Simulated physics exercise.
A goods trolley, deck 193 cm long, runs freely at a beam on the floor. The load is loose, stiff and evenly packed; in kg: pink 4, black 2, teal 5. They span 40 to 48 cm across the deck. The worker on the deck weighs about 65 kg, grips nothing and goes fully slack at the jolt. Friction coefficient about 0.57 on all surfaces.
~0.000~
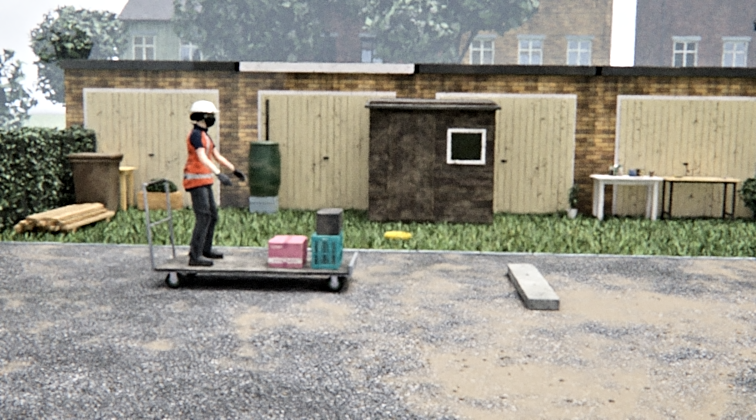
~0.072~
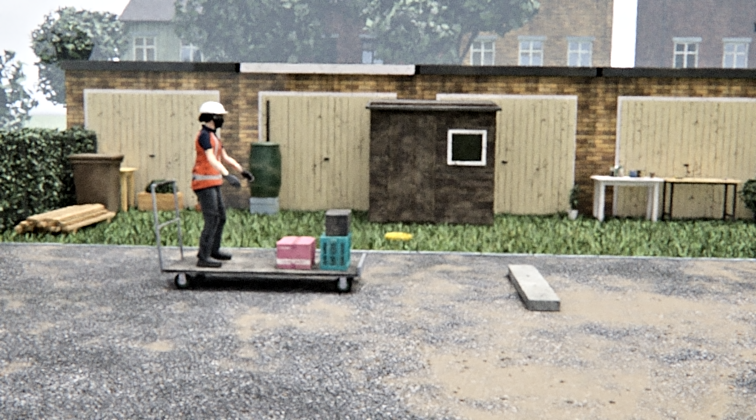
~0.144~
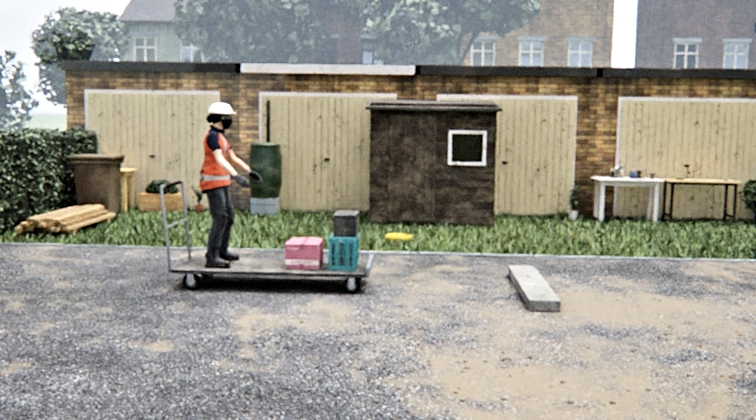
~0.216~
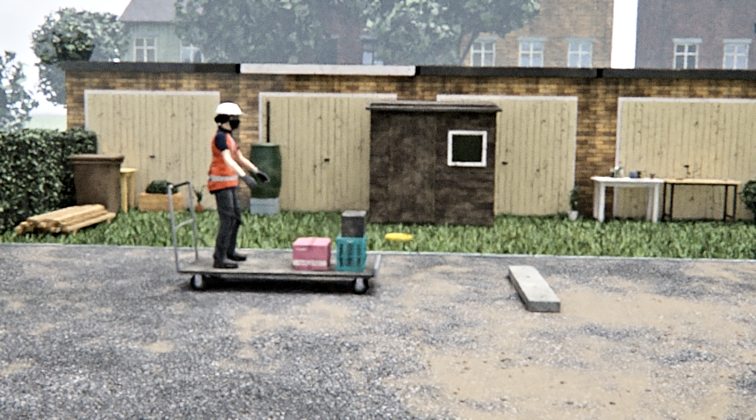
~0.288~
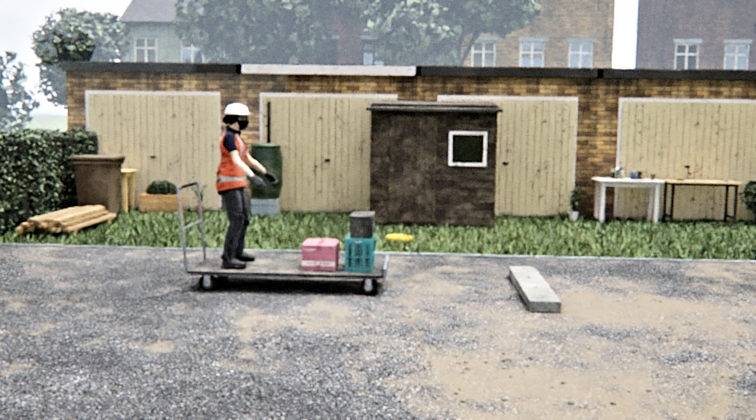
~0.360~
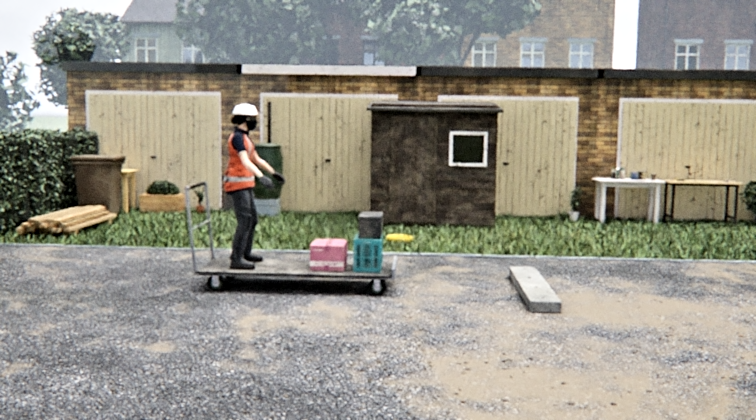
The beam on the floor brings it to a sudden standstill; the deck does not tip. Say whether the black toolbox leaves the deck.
The black toolbox stays aboard.
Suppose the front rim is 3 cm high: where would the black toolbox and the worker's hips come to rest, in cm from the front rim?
In that case black 20 behind, hips 130 behind.
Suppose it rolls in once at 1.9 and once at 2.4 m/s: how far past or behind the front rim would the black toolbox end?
About 70 cm past and 80 cm past.
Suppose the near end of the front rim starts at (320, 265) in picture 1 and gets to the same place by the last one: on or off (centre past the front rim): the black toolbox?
In that case black off.
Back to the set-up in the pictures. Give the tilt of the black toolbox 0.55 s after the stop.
Roughly 0° from upright.
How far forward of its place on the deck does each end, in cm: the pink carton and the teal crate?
About: Pink 10, teal 10.
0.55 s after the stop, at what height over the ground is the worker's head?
Roughly 70 cm above it.
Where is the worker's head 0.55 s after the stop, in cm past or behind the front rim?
About 80 cm behind the rim.
Impact comes at 1.56 s.
After 2.11 s the black toolbox is 17 cm behind the rim, tilted 0°, near (512, 228) in the last picture's view.
After 2.56 s the black toolbox is 17 cm behind the rim, tilted 0°, near (512, 228) in the last picture's view.
At rest, 2.8 s, nothing is past the rim; behind it, pink carton, black toolbox, teal crate and the worker's hips.
